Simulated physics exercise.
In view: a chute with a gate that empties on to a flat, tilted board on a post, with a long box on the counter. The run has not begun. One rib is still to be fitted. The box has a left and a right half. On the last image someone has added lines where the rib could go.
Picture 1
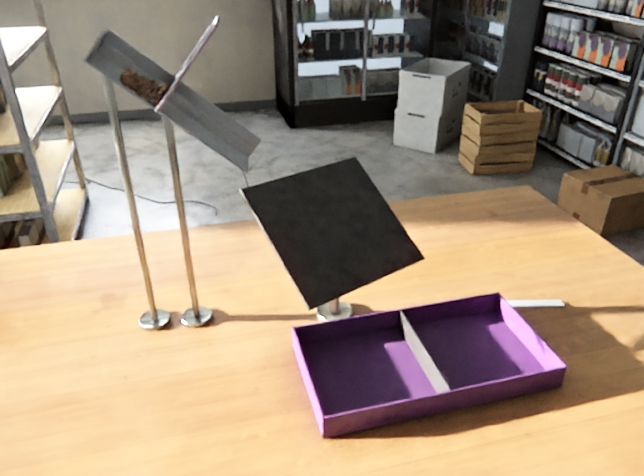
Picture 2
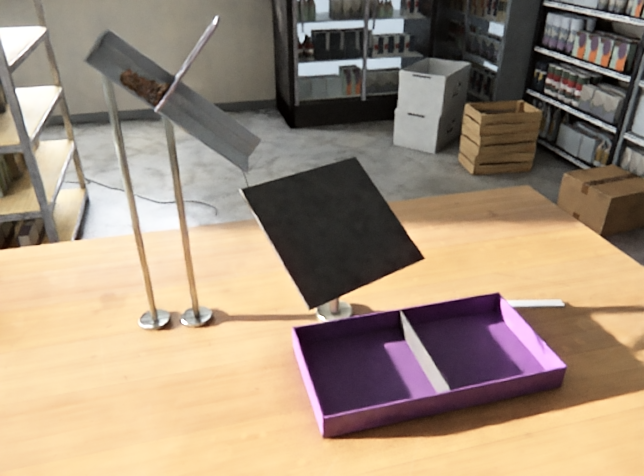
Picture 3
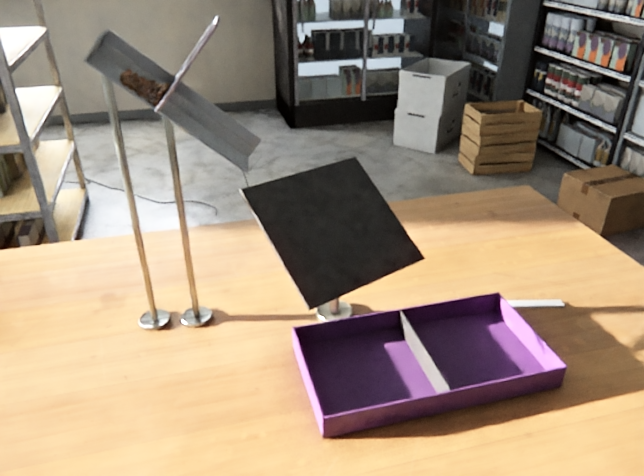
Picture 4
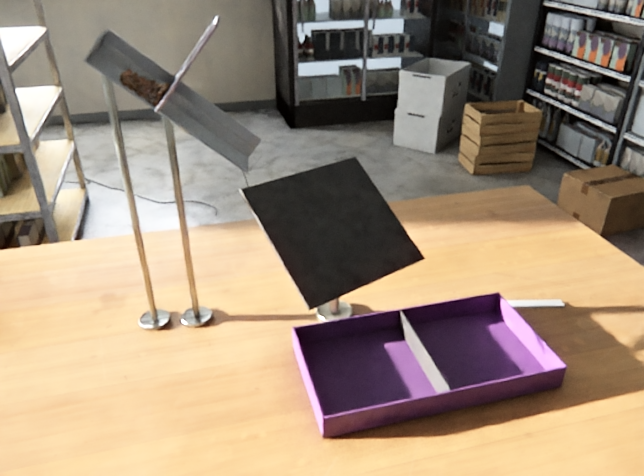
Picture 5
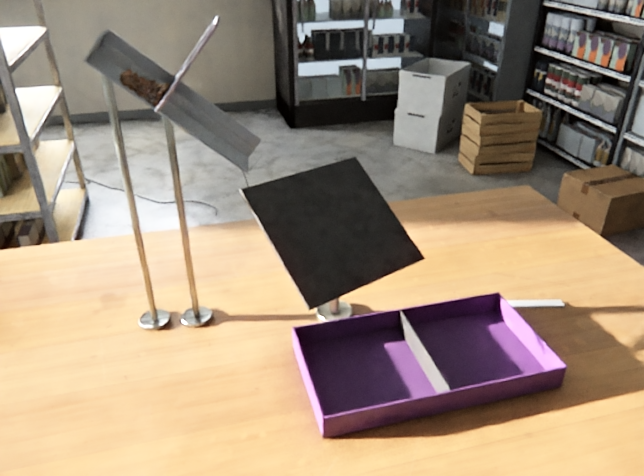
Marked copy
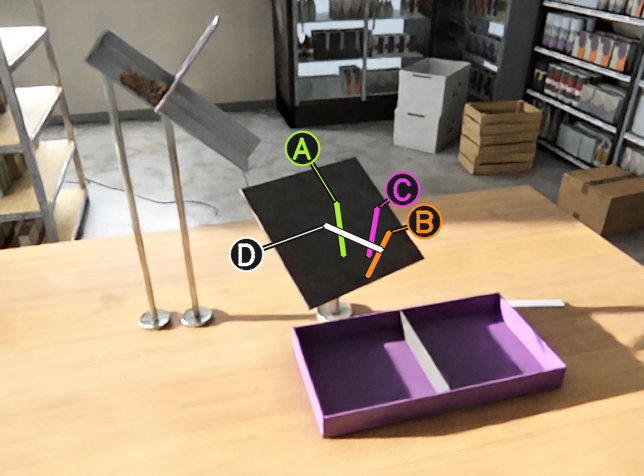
Nothing moves throughout the clip: a small heap of brown cereal balls sits behind the shut gate of a raised, sloping grey chute. Below it, a tilted black board on a post stays still beside a purple box, its two halves empty, on a wooden counter.
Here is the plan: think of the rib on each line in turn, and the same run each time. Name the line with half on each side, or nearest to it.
Line D.
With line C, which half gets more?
Left.
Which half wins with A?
The left half.
On the marked copy, line A from (336, 203) to (343, 254); line B from (388, 232) to (368, 275); line C from (377, 208) to (369, 255); line D from (326, 225) to (380, 249).
For line A, of what is caught, almost all in the left half, about a tenth in the right.
For line B, of what is caught, almost all in the left half, just a few in the right.
For line C, of what is caught, almost all in the left half, about a tenth in the right.
For line D, of what is caught, roughly a third in the left half, roughly two thirds in the right.
